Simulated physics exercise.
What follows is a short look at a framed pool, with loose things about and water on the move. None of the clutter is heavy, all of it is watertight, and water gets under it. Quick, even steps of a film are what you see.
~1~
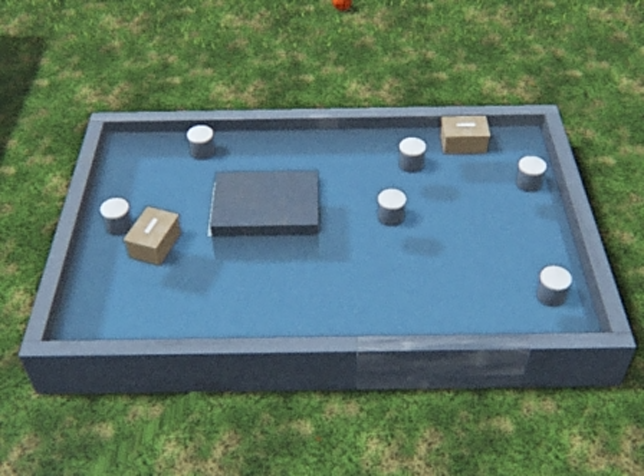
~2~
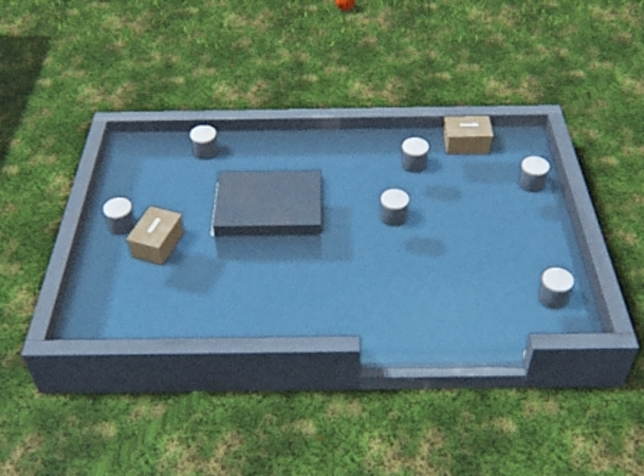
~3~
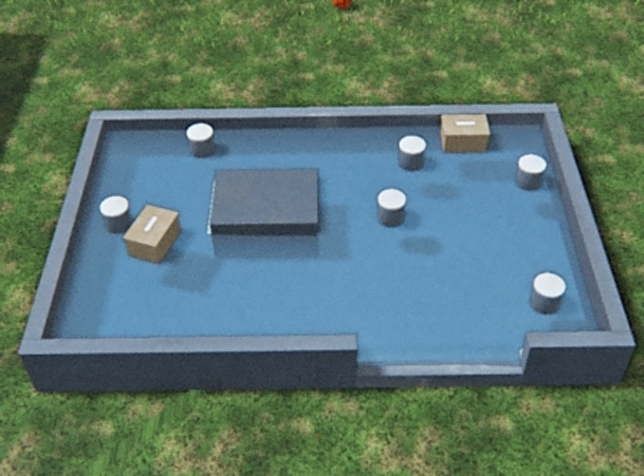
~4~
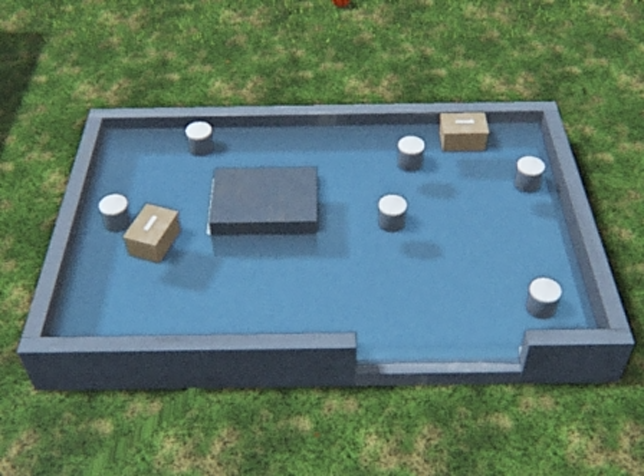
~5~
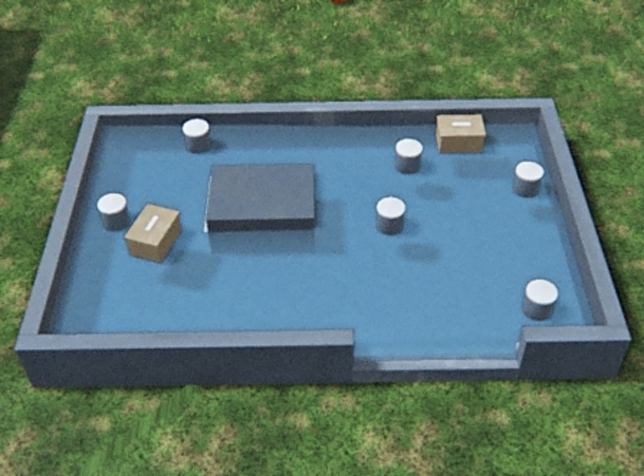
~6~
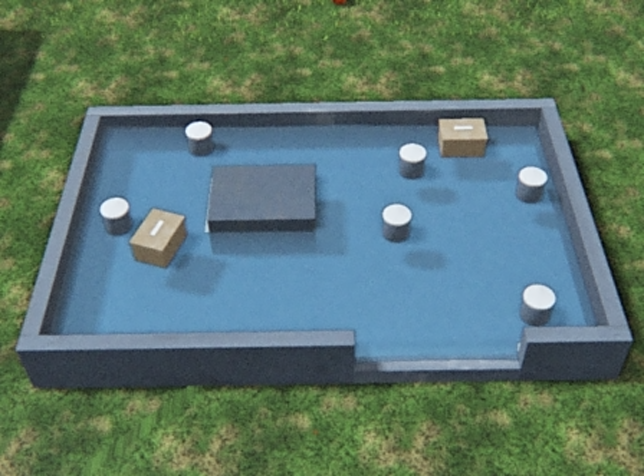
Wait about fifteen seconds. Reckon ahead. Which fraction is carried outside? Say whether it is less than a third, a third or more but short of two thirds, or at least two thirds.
The share is below one third.
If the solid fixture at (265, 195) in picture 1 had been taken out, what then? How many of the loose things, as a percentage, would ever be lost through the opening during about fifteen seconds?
My figure is 20 per cent.
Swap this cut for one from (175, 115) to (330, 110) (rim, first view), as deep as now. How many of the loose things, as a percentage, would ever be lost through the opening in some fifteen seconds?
Result: 60 per cent.
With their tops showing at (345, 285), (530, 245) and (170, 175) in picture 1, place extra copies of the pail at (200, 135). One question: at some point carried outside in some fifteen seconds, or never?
Taken in the given order, the three: Exits at some point, exits at some point and doesn't escape.
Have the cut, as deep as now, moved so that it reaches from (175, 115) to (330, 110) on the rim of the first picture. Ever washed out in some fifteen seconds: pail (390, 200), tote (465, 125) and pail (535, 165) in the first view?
For the three items in order: Contained, escaped, contained.
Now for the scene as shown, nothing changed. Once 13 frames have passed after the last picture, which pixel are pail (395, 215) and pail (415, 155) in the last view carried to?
Look for them around (429, 288) and (432, 180).
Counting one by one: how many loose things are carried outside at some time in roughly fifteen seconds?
The figure is 2.
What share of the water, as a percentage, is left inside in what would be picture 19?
Estimate: Near 72 in a hundred.
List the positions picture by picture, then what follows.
A pail at (556, 277) floats; a pail at (392, 199) floats; 0 of 8 have shifted, in the first frame.
A pail at (558, 279), afloat; a pail at (395, 199), afloat; 0 of 8 have shifted, in the second frame.
A pail at (550, 285) floats, close to its start; a pail at (392, 199) floats; 1 of 8 have shifted, in the third frame.
A pail at (546, 290) floats, close to its start; a pail at (393, 205), afloat, close to its start; 2 of 8 have shifted, in the fourth frame.
A pail at (542, 291) floats, close to its start; a pail at (391, 207) floats, close to its start; 4 of 8 have shifted, in the fifth frame.
A pail at (540, 297), afloat, close to its start; a pail at (397, 214), afloat, close to its start; 6 of 8 have shifted, in the sixth frame.
A moment on, 0 of 8 are out; 8 afloat.
Next, 1 of 8 are out; 7 afloat.
Later, 2 of 8 are out; 6 afloat.
In the end, 2 of 8 are out; 6 afloat.
